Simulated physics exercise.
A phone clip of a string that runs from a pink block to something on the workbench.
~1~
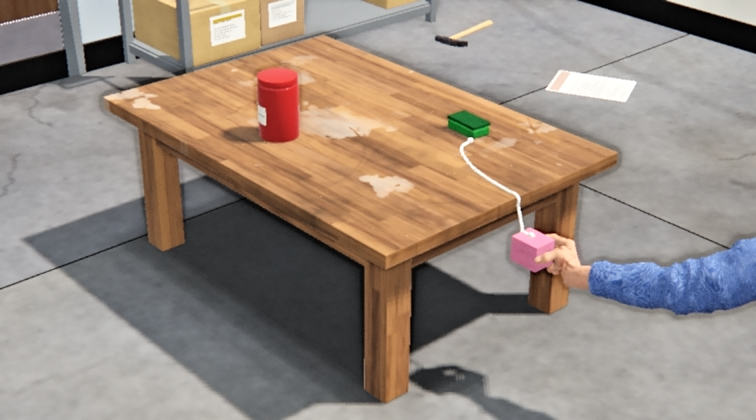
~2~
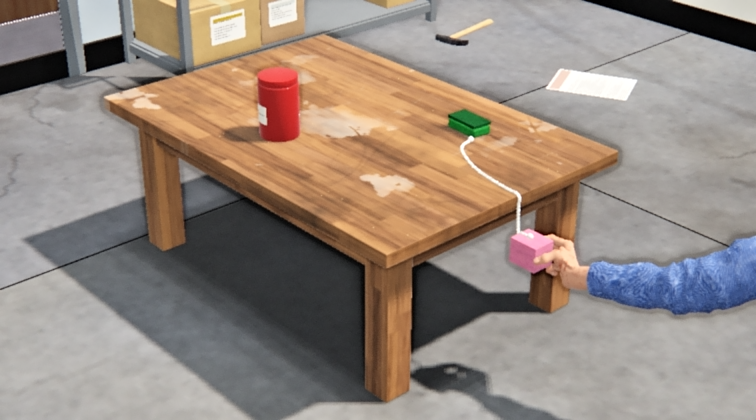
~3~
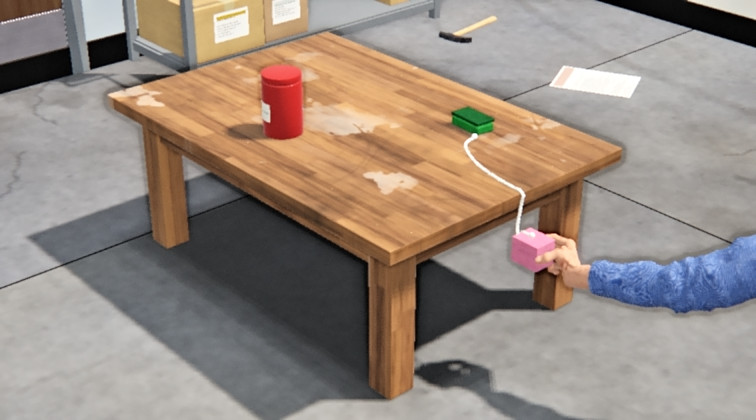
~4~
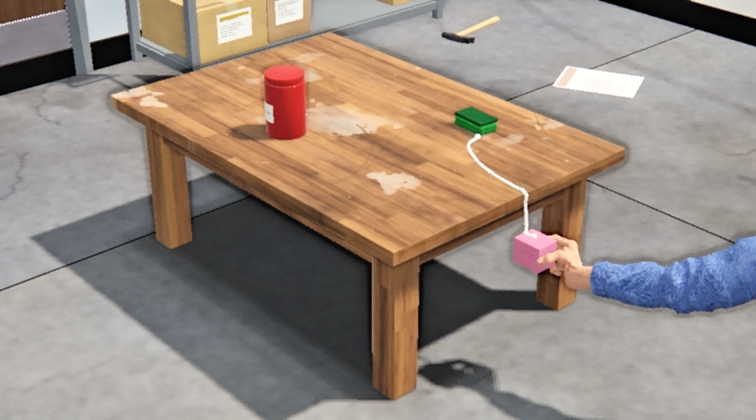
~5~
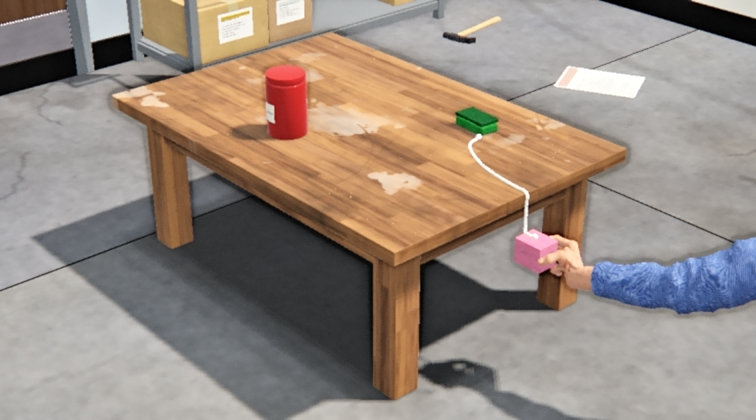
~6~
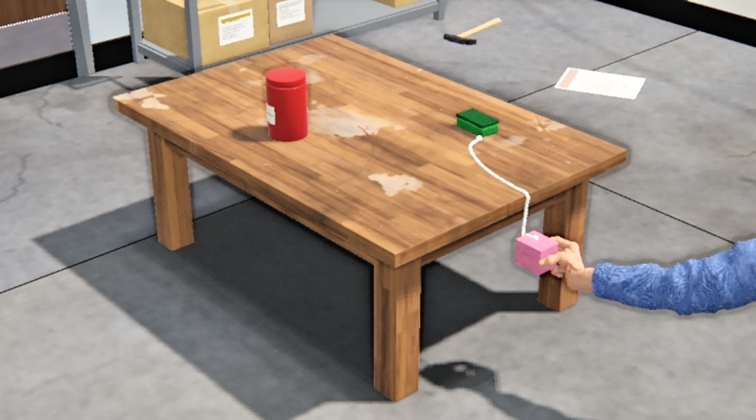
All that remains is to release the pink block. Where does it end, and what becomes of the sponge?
As it turns out, the pink block reaches the floor. The sponge gets pulled over the edge.
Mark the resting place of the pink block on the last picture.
Around (522, 330).
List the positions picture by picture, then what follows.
In the first frame, pink block (532, 250); red canister (277, 75); sponge (469, 118).
In the second frame, pink block (531, 251).
In the third frame, pink block (533, 250).
In the fourth frame, pink block (535, 251); string through (474, 157) (500, 179).
In the fifth frame, pink block (536, 251); string through (475, 157) (501, 179).
In the sixth frame, pink block (536, 253); red canister (286, 74); sponge (478, 117); string tied to the sponge, with little slack.
Then, 0.54 s past the final frame, block on the floor near (522, 331); canister still; sponge tugged along near (530, 165).
Then, 1.00 s past the final frame, block on the floor near (522, 331); canister still; sponge over the edge.
When it is over, block on the floor near (522, 331); canister still; sponge down on the floor. The pink block lands on the floor and the sponge follows it down.
